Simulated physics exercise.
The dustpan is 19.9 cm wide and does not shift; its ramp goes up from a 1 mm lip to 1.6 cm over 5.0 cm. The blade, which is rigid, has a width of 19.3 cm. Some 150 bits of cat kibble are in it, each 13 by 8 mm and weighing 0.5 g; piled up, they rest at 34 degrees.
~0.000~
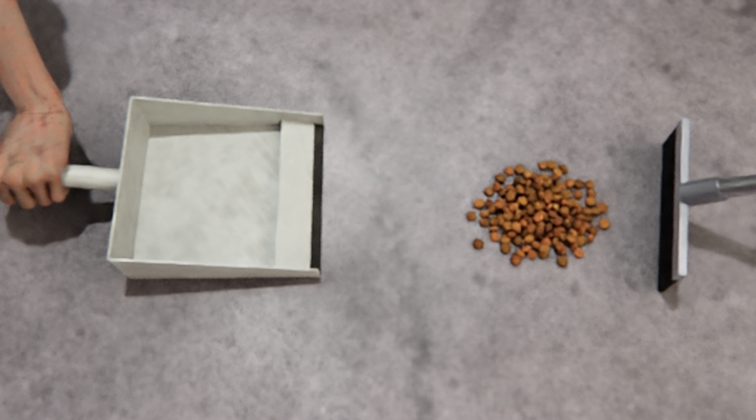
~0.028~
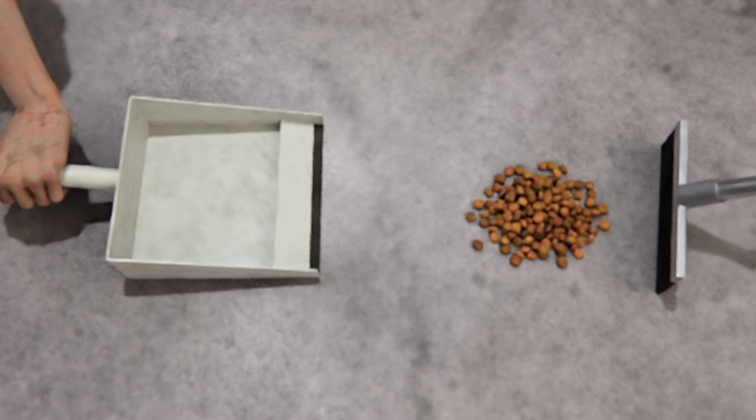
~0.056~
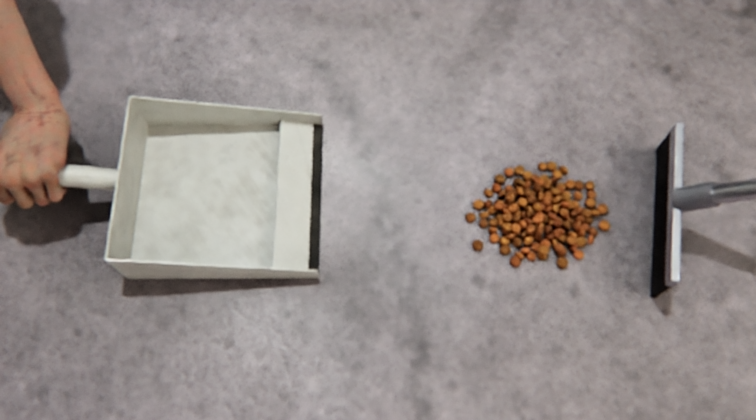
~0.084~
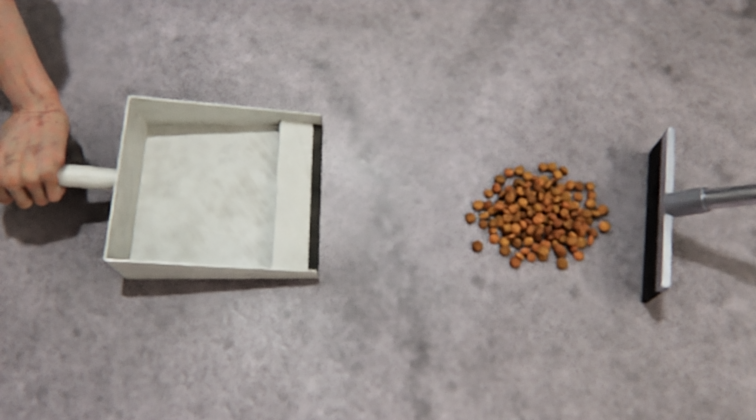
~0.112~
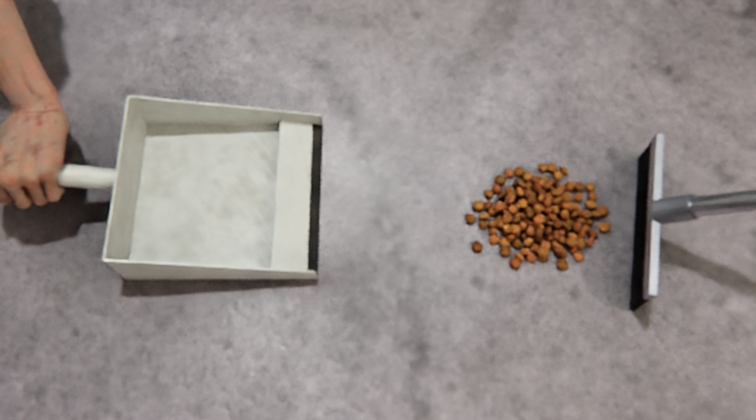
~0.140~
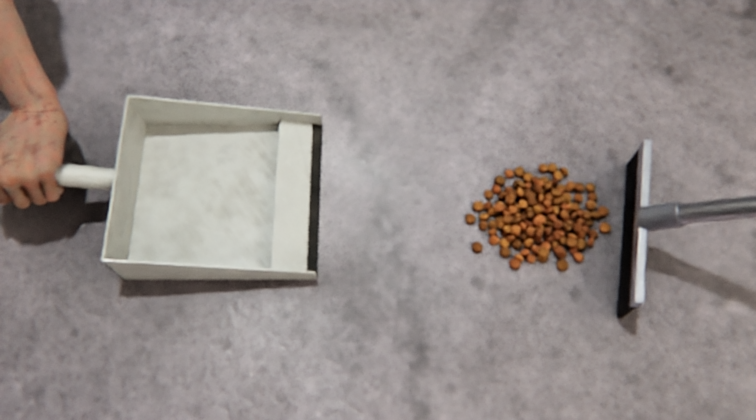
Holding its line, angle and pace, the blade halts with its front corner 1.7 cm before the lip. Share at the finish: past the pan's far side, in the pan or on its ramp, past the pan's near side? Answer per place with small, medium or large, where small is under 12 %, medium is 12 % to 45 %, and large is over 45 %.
Far side small, pan small, near side medium.
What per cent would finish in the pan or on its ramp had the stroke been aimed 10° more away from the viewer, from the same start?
Estimate: 0 % in pan or on ramp.
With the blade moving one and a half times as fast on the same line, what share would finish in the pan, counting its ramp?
I'd guess it lands at about 0 per cent.
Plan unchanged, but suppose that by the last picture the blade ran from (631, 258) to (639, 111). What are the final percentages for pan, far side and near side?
The pan gets 5, the far side 35 and the near side 0.
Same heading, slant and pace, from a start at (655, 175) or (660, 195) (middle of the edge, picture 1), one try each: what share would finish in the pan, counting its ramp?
I'd put it near 0 per cent for the first and near 0 per cent for the second.
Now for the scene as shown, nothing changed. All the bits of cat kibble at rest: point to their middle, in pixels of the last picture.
Somewhere near (446, 221) in the last picture.
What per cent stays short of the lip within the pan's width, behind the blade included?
I'd put it near 70 per cent.
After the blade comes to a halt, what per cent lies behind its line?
Some 70 percent of it.
Then, at 0.43 s, middle of the blade 20 cm from the lip; 0 % over the lip, far side 0 %, near side 10 %.
After 0.62 s, middle of the blade 9 cm from the lip; 0 % over the lip, far side 0 %, near side 25 %.
After 0.93 s, middle of the blade 3 cm from the lip; 0 % over the lip, far side 0 %, near side 30 %.
By 1.2 s all is still; far side 0 %, pan 0 %, near side 30 %, in front of the lip or behind the blade 70 %.
